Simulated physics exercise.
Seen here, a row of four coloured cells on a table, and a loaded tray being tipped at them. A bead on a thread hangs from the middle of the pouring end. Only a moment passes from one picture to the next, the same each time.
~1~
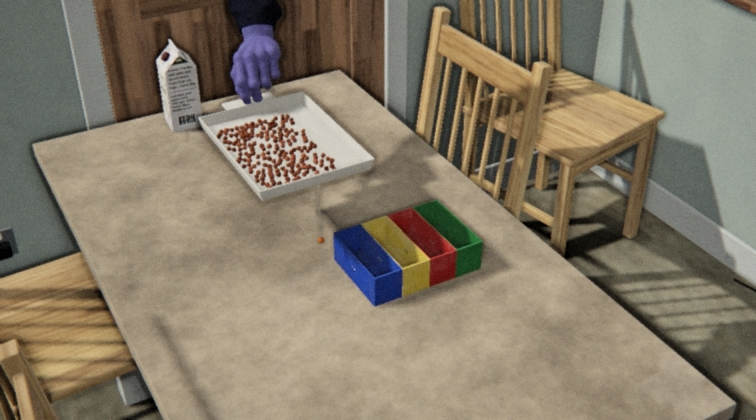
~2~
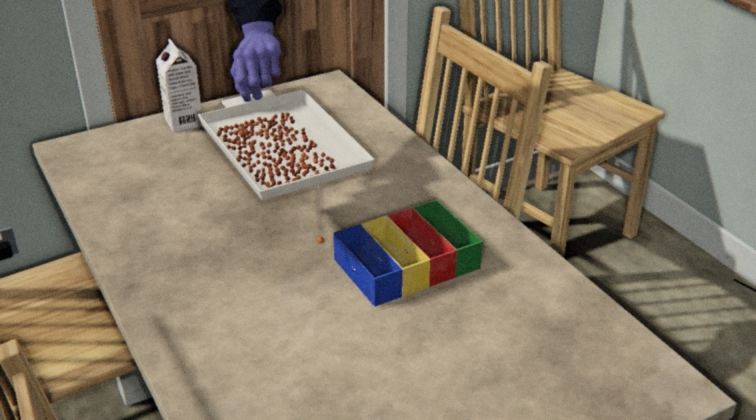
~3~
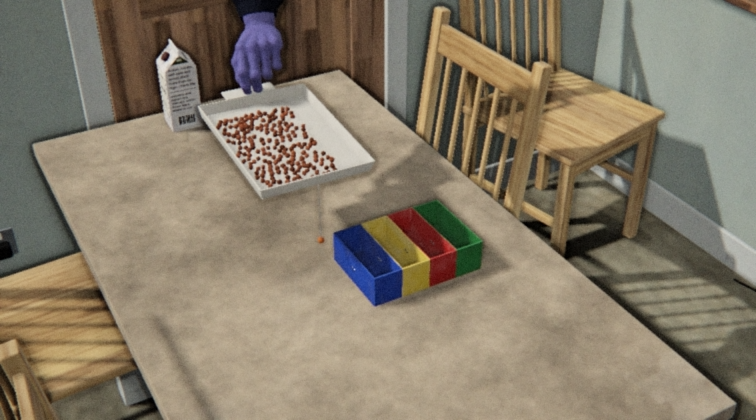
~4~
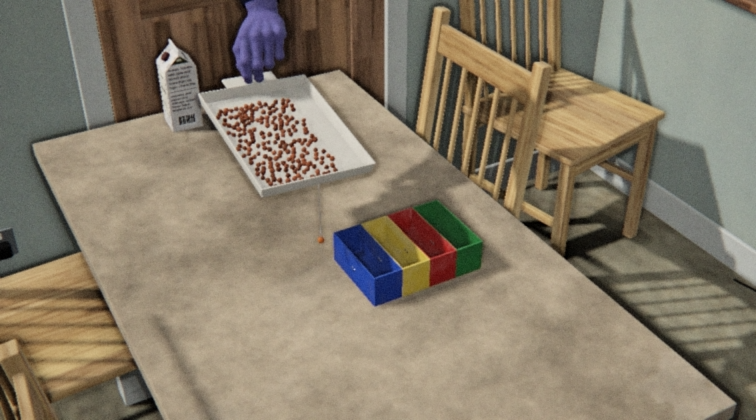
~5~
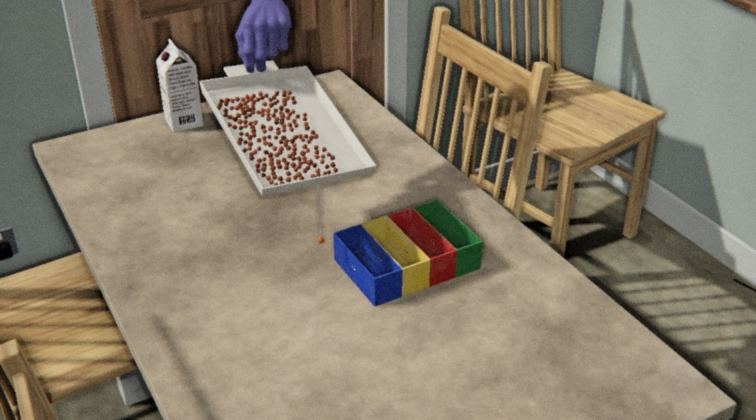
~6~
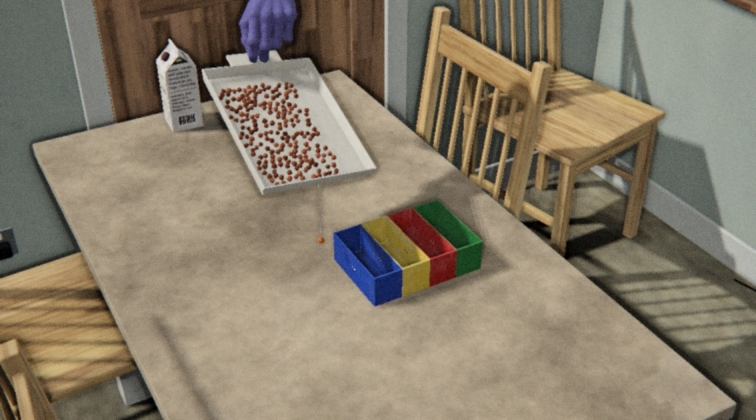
To begin with, a purple-gloved hand holds the far end of a level white tray of reddish-brown pellets, near a row of blue, yellow, red and green cells on a table. The hand then rises and shifts slightly right, gradually tilting the tray toward its right corner, while the pellets stay inside.
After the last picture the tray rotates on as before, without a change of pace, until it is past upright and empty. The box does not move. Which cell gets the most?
Fullest: The blue cell.
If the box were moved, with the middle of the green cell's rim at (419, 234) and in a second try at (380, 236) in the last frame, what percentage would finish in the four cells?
About 90 and 90 per cent.
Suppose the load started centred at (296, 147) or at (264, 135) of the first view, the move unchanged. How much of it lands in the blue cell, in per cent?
The first gives 40 %, the second 40 %.
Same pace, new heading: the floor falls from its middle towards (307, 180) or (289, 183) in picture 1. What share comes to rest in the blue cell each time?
About 10 and 0 per cent.
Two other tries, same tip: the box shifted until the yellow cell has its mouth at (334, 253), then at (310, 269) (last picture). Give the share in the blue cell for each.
About 10 and 0 per cent.
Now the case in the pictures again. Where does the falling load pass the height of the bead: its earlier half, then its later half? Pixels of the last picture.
At about (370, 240), then at (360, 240).
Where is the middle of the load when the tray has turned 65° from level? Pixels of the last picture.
Roughly at (332, 160).
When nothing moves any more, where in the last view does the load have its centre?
Near (371, 278).
Shortly afterwards, tray tipped steeply; all but a few on the tray; only a few falling or outside the box.
Next, tray tipped past a quarter turn; the bulk on the tray; a little in the yellow cell; a little in the blue cell; only a few in the red cell; only a few falling or outside the box.
Some moments later, tray tipped past a quarter turn; near half in the blue cell; near a quarter in the yellow cell; only a few in the red cell; near a third falling or outside the box.
In the end, tray tipped past a quarter turn; near half in the blue cell; near a quarter in the yellow cell; only a few in the red cell; none at all in the green cell; near a third outside the box.
